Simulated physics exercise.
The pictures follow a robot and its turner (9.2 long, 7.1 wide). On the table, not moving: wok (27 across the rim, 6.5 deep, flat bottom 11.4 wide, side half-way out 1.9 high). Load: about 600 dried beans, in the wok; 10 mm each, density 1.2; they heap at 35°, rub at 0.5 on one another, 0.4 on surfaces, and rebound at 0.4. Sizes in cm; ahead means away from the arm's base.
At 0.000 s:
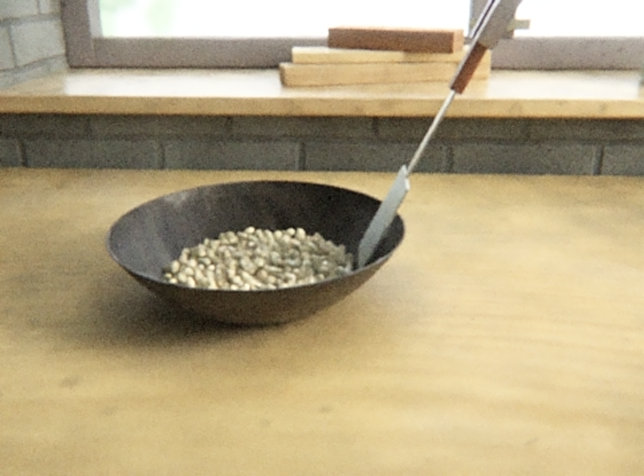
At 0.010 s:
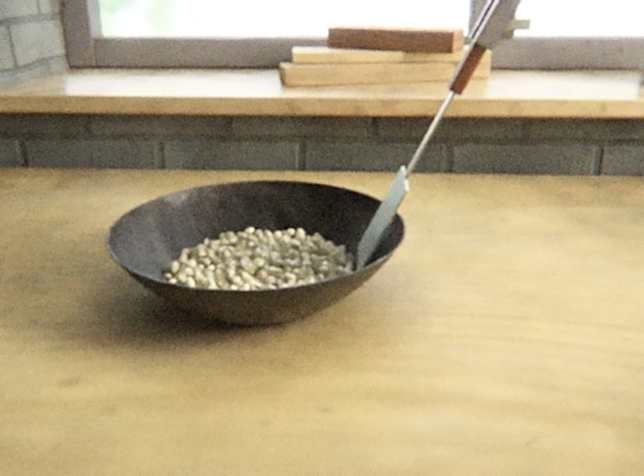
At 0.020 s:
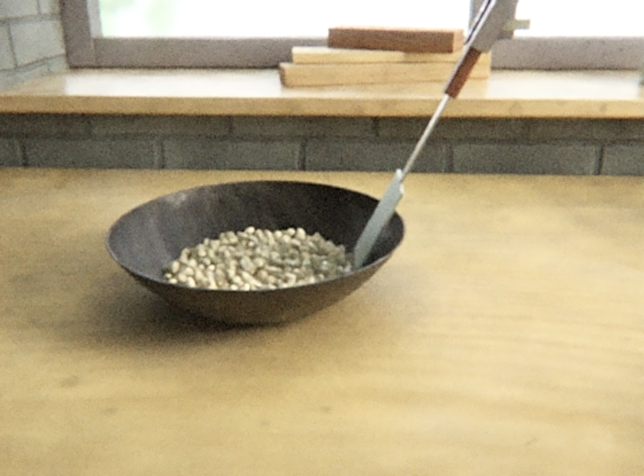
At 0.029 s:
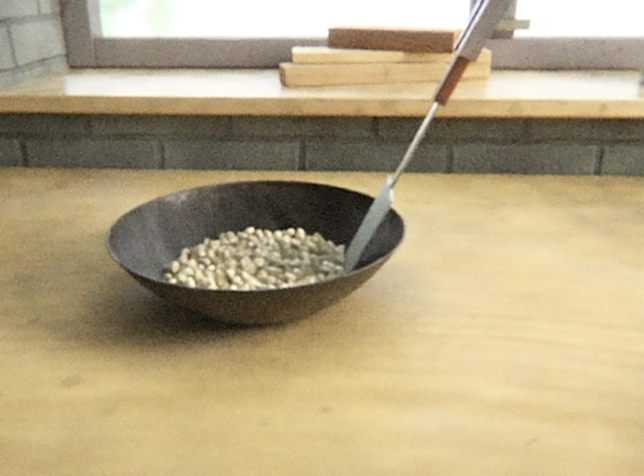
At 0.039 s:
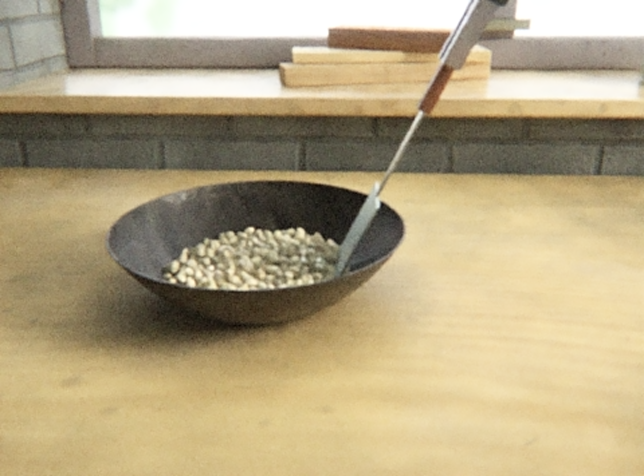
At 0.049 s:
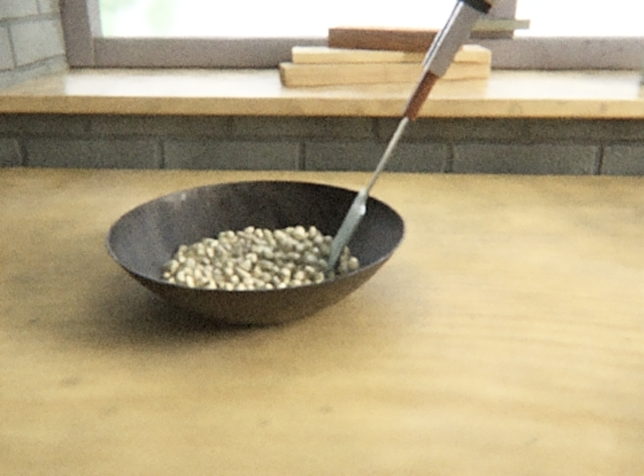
The clip shows a dark wok of pale dried beans on a wooden table while a metal turner, held from above, slides slowly leftward inside it, reaching the right edge of the beans and nudging a few as the wok stays still.
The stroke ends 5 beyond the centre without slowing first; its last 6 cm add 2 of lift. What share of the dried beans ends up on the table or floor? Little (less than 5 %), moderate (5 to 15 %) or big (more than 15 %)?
A moderate share, 5 to 15 %, ends on the table or floor.
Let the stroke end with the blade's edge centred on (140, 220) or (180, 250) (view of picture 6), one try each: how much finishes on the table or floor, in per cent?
About 45 and 35 per cent.
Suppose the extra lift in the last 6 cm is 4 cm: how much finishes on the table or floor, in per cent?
Some 10 per cent.
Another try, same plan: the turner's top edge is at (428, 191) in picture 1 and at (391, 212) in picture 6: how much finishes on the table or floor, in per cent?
Some 5 per cent.
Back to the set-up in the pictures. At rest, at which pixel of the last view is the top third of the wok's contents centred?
Near (170, 249).
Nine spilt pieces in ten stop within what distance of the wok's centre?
Roughly 40 cm.
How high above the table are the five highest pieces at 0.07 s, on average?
Roughly 6 cm.
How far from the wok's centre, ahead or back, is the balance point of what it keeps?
About 4.5 cm ahead.
After 0.07 s, sloping 64°, highest piece 8 above the table; 605 in the wok.
After 0.10 s, sloping 64°, highest piece 11 above the table; 605 in the wok.
After 0.31 s, sloping 64°, highest piece 22 above the table; 545 in the wok, 21 on the table or floor, 39 on the blade or in flight.
After 1.36 s, sloping 64°, highest piece 7 above the table; 545 in the wok, 60 on the table or floor.
In the end, 545 in the wok, 60 on the table or floor. That is 10 % on the table or floor.
